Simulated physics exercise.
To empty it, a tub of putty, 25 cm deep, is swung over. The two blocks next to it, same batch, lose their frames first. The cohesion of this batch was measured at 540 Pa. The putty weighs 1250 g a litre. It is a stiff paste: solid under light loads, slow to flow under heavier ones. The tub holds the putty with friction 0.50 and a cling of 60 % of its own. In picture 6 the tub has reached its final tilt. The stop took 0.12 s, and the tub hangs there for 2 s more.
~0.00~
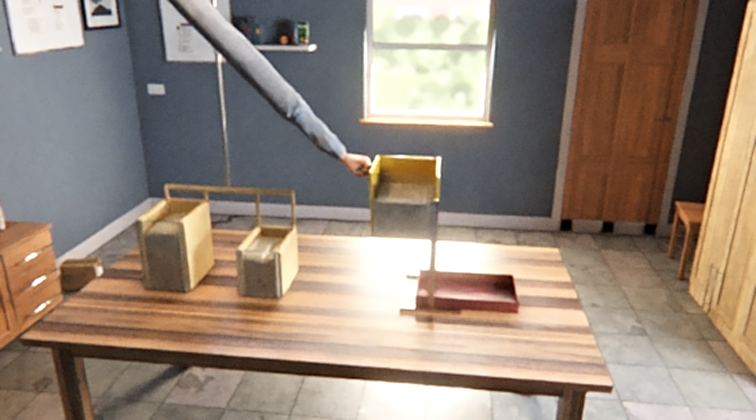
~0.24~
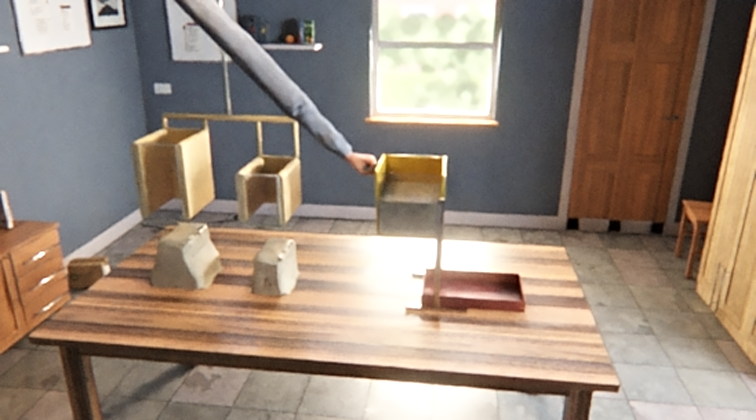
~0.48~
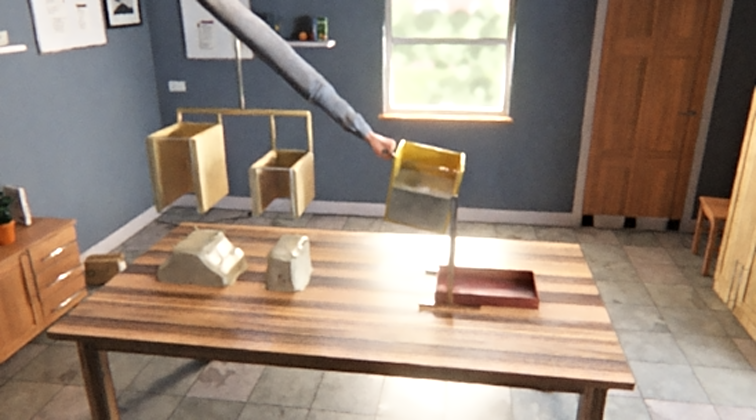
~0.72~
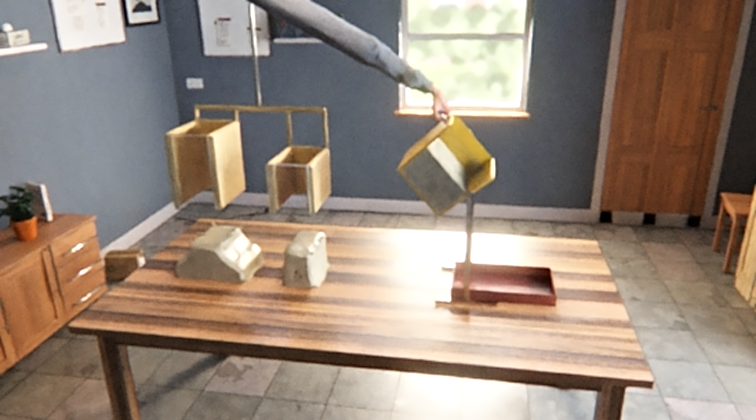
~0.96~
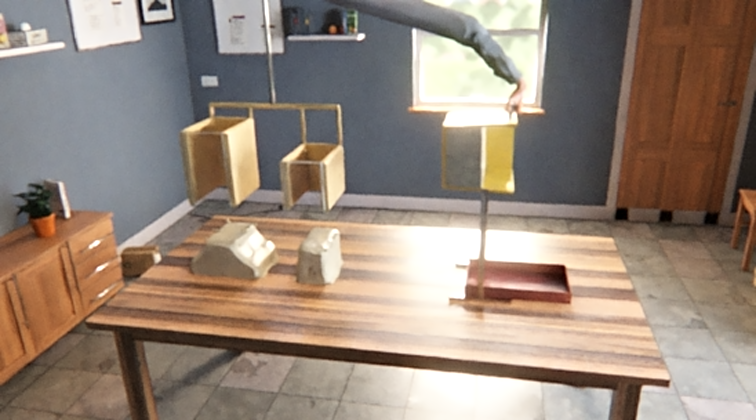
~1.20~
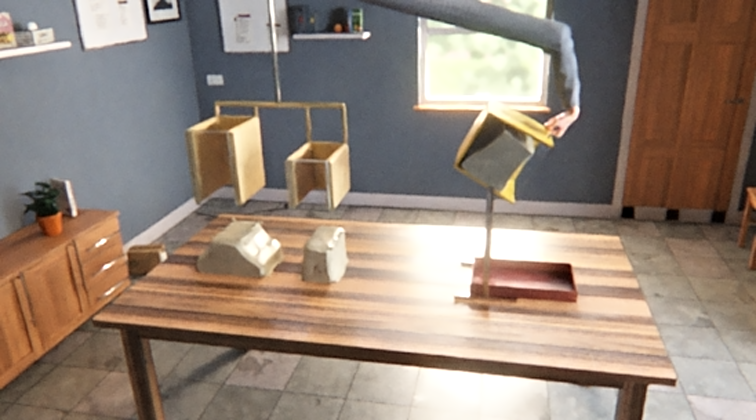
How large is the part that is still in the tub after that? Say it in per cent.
Close to 0 per cent.
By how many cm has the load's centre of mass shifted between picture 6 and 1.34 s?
Roughly 14 cm.
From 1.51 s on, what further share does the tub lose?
Near 0 %.
After 1.34 s, the tub is at 120 degrees and holds 51 %.
After 1.51 s, the tub is at 120 degrees and holds 0 %.
After 1.68 s, the tub is at 120 degrees and holds 0 %.
After 1.85 s, the tub is at 120 degrees and holds 0 %.
After 3.20 s, the tub is at 120 degrees and holds 0 %.
